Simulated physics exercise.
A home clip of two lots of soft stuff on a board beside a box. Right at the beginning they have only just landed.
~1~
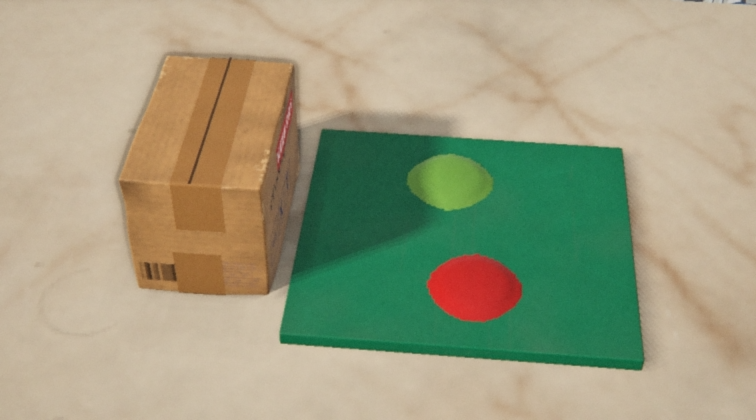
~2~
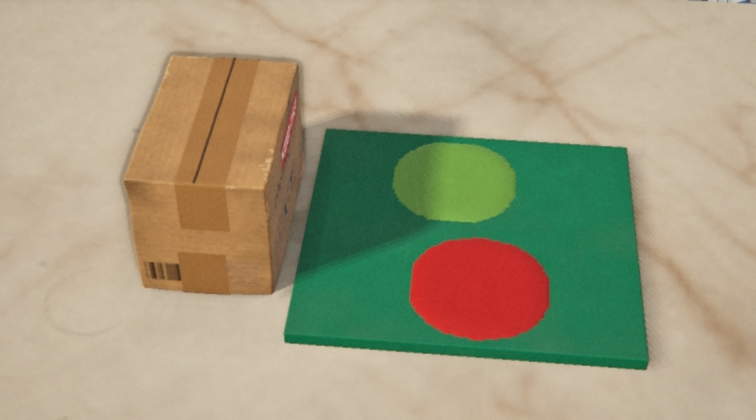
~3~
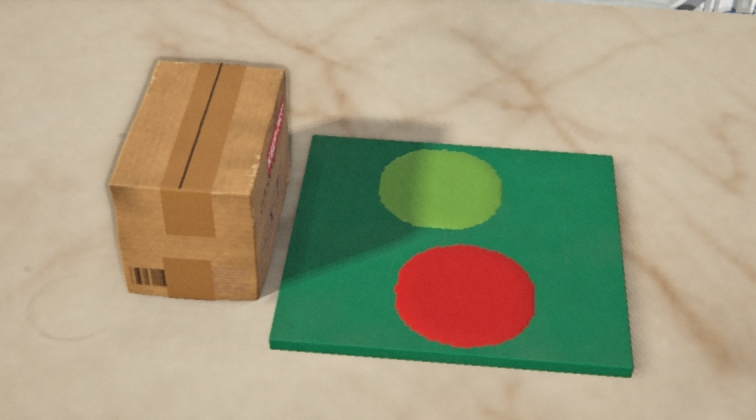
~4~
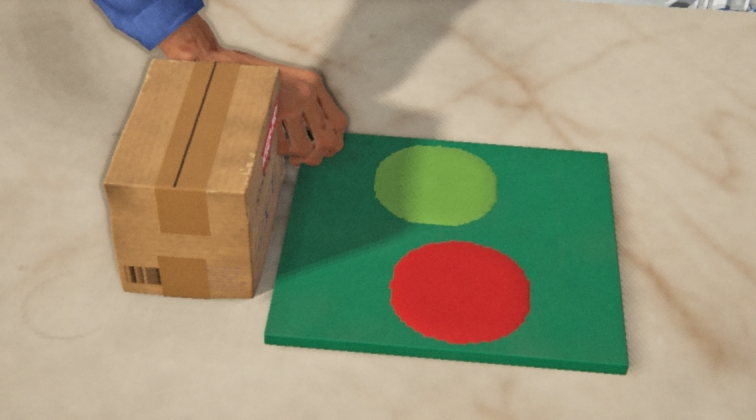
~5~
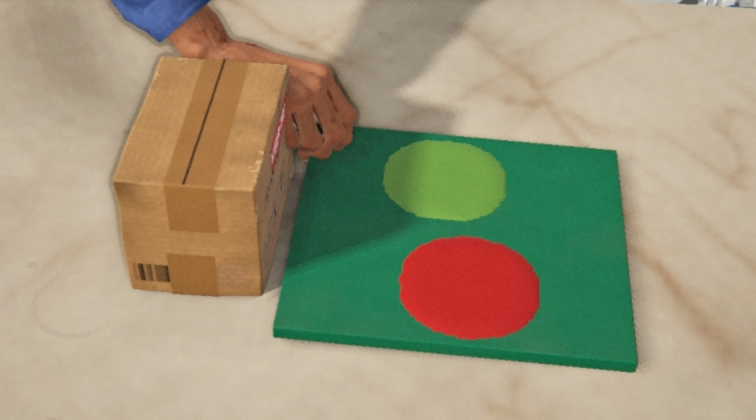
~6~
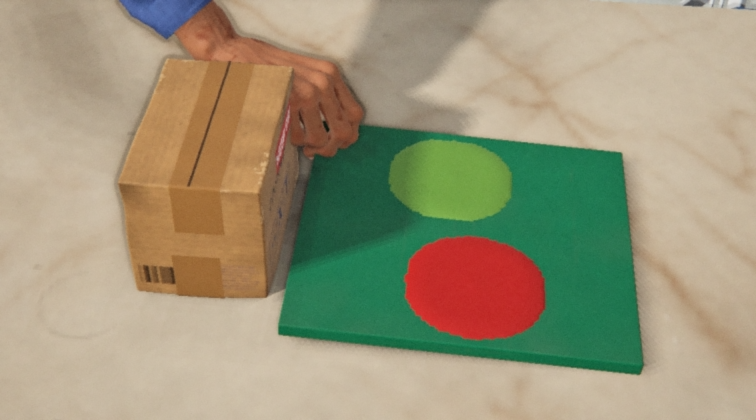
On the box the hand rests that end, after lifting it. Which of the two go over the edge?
So: The red paste, it drops off; the green paste, it drops off.
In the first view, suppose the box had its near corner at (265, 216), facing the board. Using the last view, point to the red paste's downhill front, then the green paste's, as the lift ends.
You'd find the first close to (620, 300) and the second close to (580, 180).
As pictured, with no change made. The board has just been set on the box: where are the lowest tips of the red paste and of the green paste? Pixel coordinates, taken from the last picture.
Fronts, final frame: First approx. (646, 304); second approx. (600, 180).
Soon after, slope about 28°; the red paste has crept down a long way; the green paste has crept down a long way.
Later, the red paste is dripping off the low end; the green paste is dripping off the low end.
In the end, slope about 28°; the red paste is dripping off the low end; the green paste is dripping off the low end.
